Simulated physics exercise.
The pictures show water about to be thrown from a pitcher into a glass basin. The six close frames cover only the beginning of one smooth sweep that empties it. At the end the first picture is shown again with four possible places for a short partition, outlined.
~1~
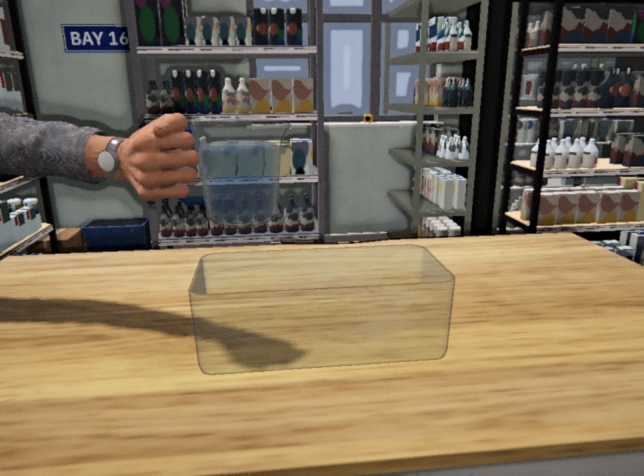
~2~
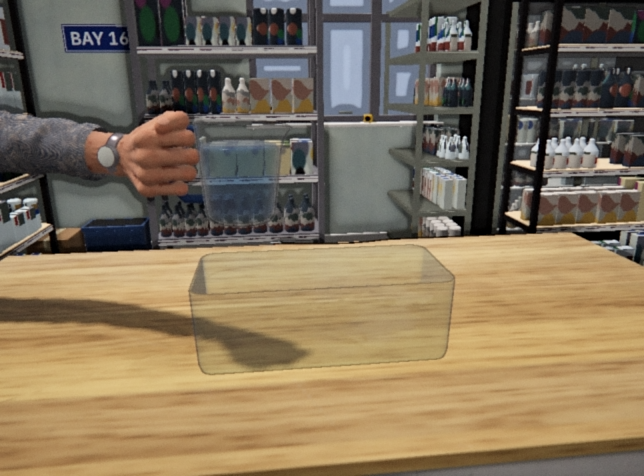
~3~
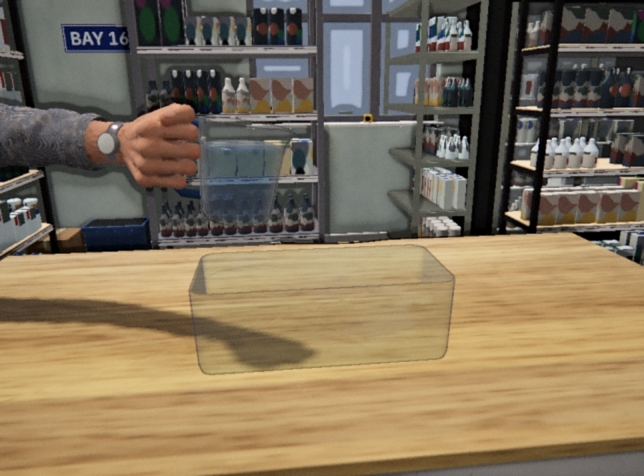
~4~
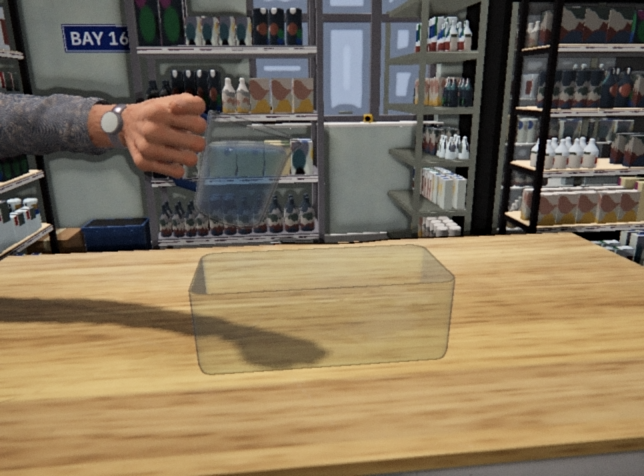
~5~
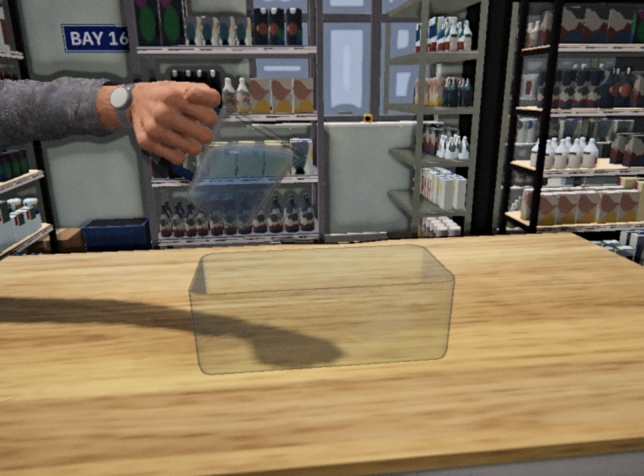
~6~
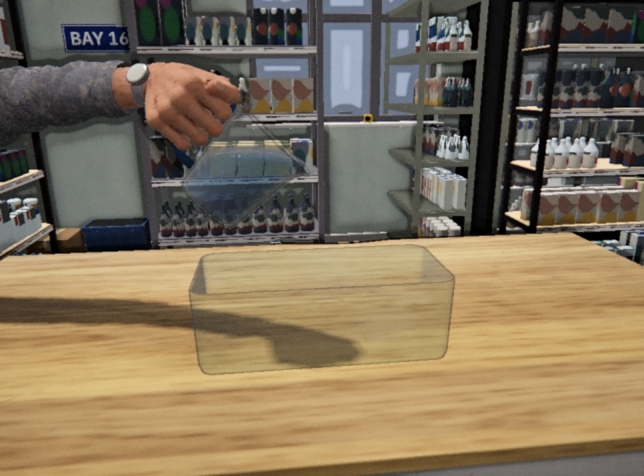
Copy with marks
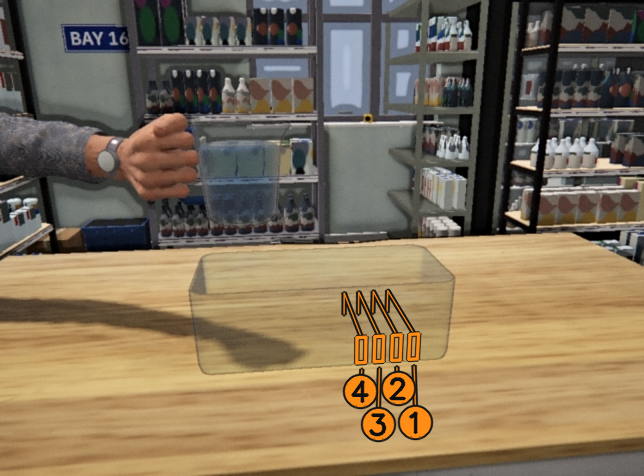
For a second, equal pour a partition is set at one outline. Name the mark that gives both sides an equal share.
Take 4.
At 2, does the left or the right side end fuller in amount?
More ends on the left.
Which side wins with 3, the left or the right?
The left side.
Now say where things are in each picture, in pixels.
Upright, lip at (290, 124); basin from (199, 371) to (446, 355); nothing has left yet.
Tipped about 2°, lip at (291, 126); nothing has left yet.
Tipped about 9°, lip at (296, 132); nothing has left yet.
Tipped about 19°, lip at (302, 143); nothing has left yet.
Tipped about 31°, lip at (306, 157); nothing has left yet.
Tipped about 45°, lip at (307, 173); water is over the lip, down to (307, 173).
On the marked copy, 1 at (414, 366); 2 at (396, 367); 3 at (379, 368); 4 at (361, 369).
For place 1, about 86 % ends left of the wall and 10 % right of it; 4 % is lost outside.
For place 2, about 88 % ends left of the wall and 7 % right of it; 5 % is lost outside.
For place 3, about 90 % ends left of the wall and 6 % right of it; 4 % is lost outside.
For place 4, about 55 % ends left of the wall and 44 % right of it.
